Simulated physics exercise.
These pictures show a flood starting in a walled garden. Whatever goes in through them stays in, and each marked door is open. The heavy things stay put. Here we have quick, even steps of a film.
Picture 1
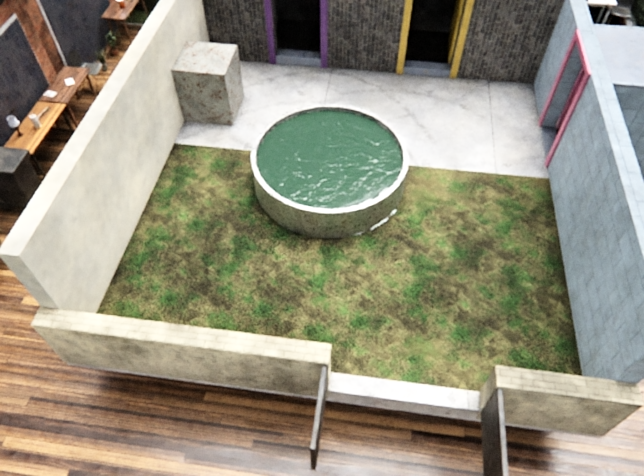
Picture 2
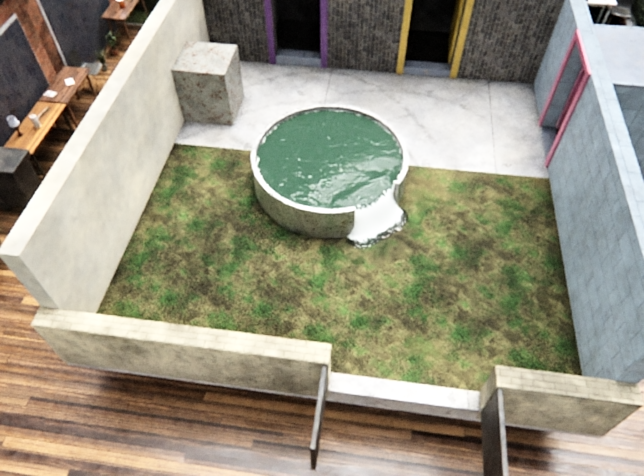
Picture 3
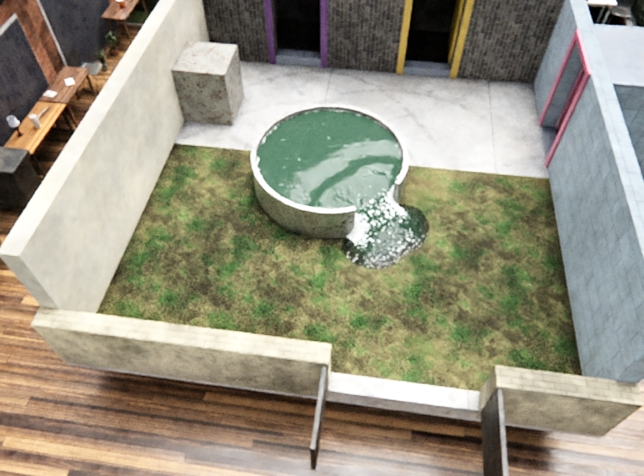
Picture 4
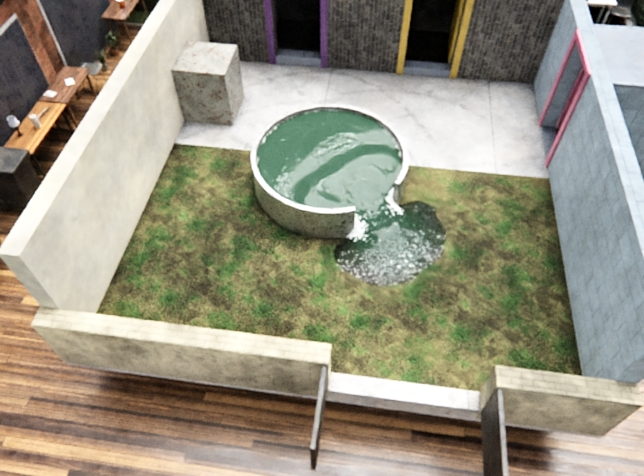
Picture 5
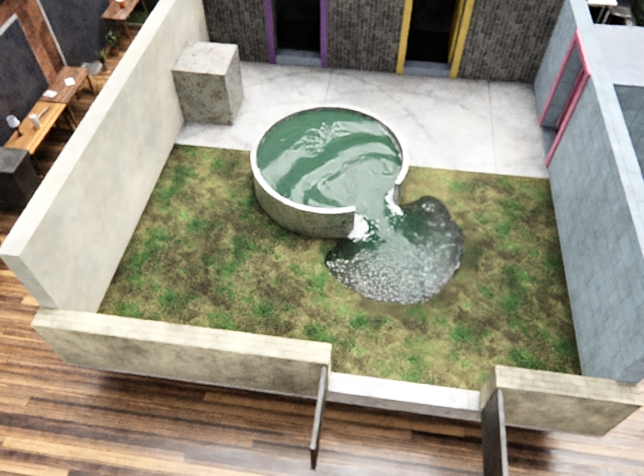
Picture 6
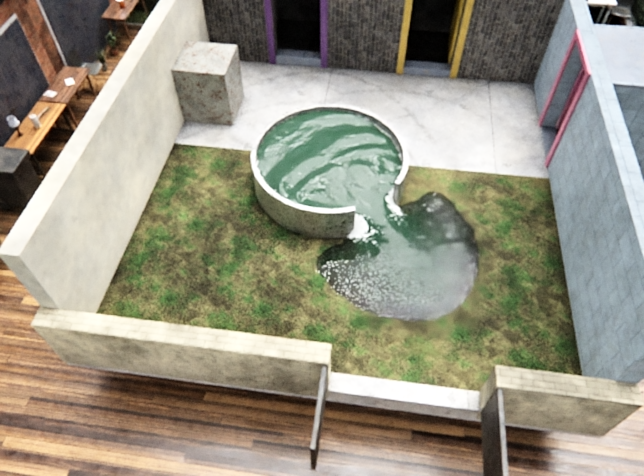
Green water pours from a gap in the round pool and spreads across the grass.
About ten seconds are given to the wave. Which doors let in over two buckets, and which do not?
Here is how it goes: The yellow door does not, the pink door does not, the purple door does not.
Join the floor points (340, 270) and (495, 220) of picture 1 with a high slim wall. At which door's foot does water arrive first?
First: The door marked pink.
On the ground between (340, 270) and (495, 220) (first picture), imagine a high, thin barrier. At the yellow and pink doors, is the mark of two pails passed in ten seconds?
Here's how I see it - the yellow door stays within bounds and the pink door overflows.
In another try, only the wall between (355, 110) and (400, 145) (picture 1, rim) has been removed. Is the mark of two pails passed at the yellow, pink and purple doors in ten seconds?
In order, yellow door overshoots the limit, pink door overshoots the limit, purple door remains short of it.
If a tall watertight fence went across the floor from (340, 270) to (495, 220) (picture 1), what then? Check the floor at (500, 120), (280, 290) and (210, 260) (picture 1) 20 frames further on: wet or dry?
Taking them in order, I'd say soaked, soaked and soaked.
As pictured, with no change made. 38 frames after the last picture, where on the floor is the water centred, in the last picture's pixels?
I'd say around (392, 230).
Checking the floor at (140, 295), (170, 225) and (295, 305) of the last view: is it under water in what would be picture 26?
Point 1: Not wet; point 2: Not wet; point 3: Drenched.
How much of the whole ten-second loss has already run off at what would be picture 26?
Estimated share: Close to 25 %.
A moment on, water covers 20 % of the floor; the yellow door not reached, the pink door not reached, the purple door not reached.
Next, water covers 30 % of the floor; the yellow door not reached, the pink door not reached, the purple door not reached.
Then, water covers 35 % of the floor; the yellow door not reached, the pink door not reached, the purple door not reached.
Later, water covers 50 % of the floor; the yellow door not reached, the pink door wet at the sill, nothing in, the purple door not reached.
In the end, water covers 75 % of the floor; the yellow door wet at the sill, nothing in, the pink door wet at the sill, nothing in, the purple door not reached.
